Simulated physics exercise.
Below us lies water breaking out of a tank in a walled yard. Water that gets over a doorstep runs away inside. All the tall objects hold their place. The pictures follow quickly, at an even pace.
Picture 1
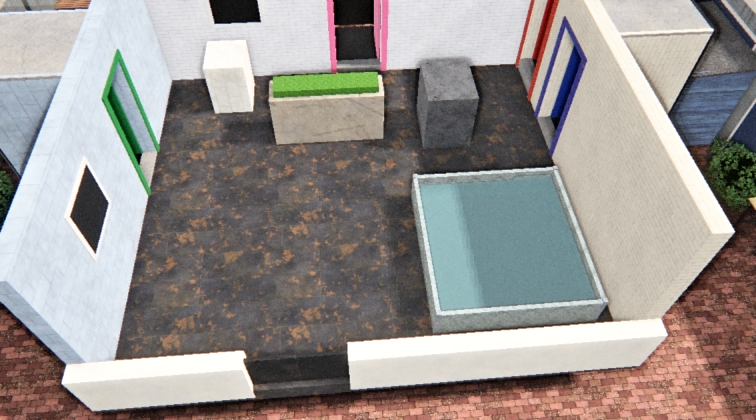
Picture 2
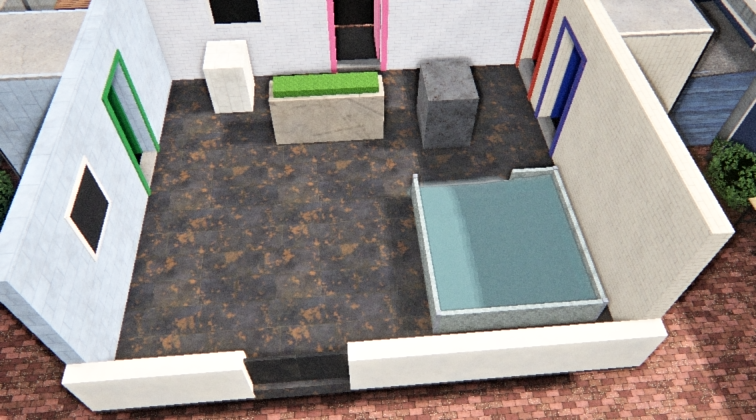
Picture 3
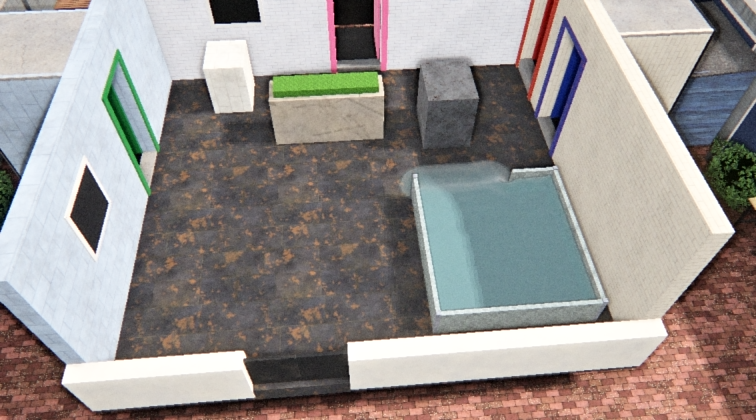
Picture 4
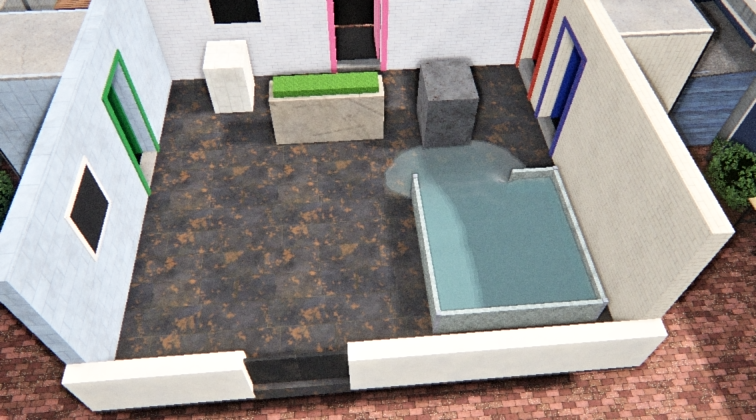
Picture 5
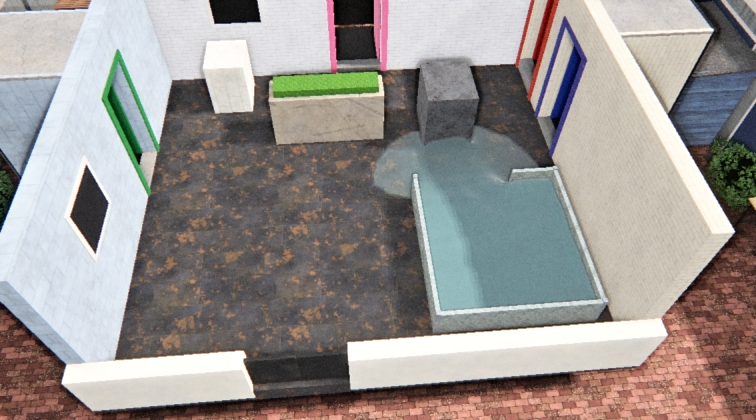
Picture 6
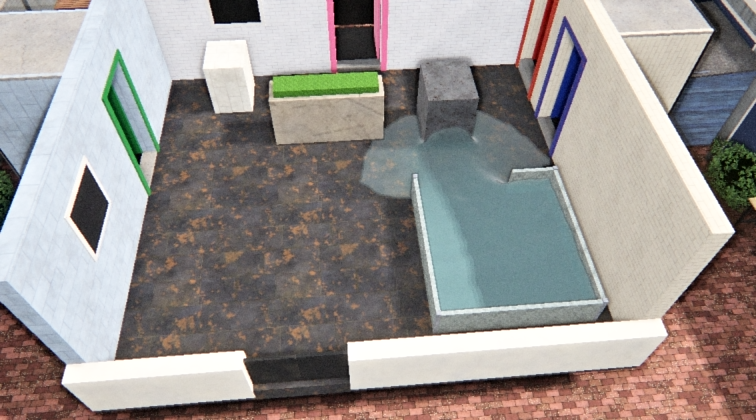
Water pours through a gap in the open tank's far side and spreads across the dark yard.
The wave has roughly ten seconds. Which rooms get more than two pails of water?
One by one: The green door lets in a lot; the blue door lets in a lot; the pink door admits no more than that; the red door admits no more than that.
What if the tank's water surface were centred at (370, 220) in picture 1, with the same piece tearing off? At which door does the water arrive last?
I say the door marked red.
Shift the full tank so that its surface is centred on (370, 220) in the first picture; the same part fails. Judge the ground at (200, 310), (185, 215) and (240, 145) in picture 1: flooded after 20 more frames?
In that order: Clear, flooded, flooded.
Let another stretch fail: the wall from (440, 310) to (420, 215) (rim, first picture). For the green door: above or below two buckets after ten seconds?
One by one: Green door floods.
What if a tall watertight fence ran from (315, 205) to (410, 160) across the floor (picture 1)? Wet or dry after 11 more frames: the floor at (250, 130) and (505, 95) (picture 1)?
One after the other: No water, flooded.
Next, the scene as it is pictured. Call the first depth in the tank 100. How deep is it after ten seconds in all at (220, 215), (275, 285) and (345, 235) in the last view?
In turn 10, 6 and 2 in a hundred.
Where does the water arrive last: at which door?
The green-painted one.
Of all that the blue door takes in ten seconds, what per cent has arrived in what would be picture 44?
Near 80 in a hundred.
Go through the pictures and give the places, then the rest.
In the first picture, the open tank at (501, 237) is whole and still.
In the second picture, the front is at a hidden place, out from the gap on the open tank's far side.
In the third picture, water pours out on the open tank's far side and has run to (501, 168).
In the fourth picture, water pours out on the open tank's far side and has run to (503, 153).
In the fifth picture, water pours out on the open tank's far side and has run to (473, 129).
In the sixth picture, water pours out on the open tank's far side and has run to a hidden place.
A moment on, water covers 20 % of the floor; the green door not reached, the blue door wet at the sill, nothing in, the pink door not reached, the red door not reached.
Next, water covers 30 % of the floor; the green door not reached, the blue door over two buckets in, the pink door wet at the sill, nothing in, the red door wet at the sill, nothing in.
Then, water covers 50 % of the floor; the green door under two buckets in, the blue door far over two buckets in, the pink door under two buckets in, the red door wet at the sill, nothing in.
Later, water covers 70 % of the floor; the green door far over two buckets in, the blue door far over two buckets in, the pink door under two buckets in, the red door wet at the sill, nothing in.
In the end, water covers 90 % of the floor; the green door far over two buckets in, the blue door far over two buckets in, the pink door under two buckets in, the red door wet at the sill, nothing in.
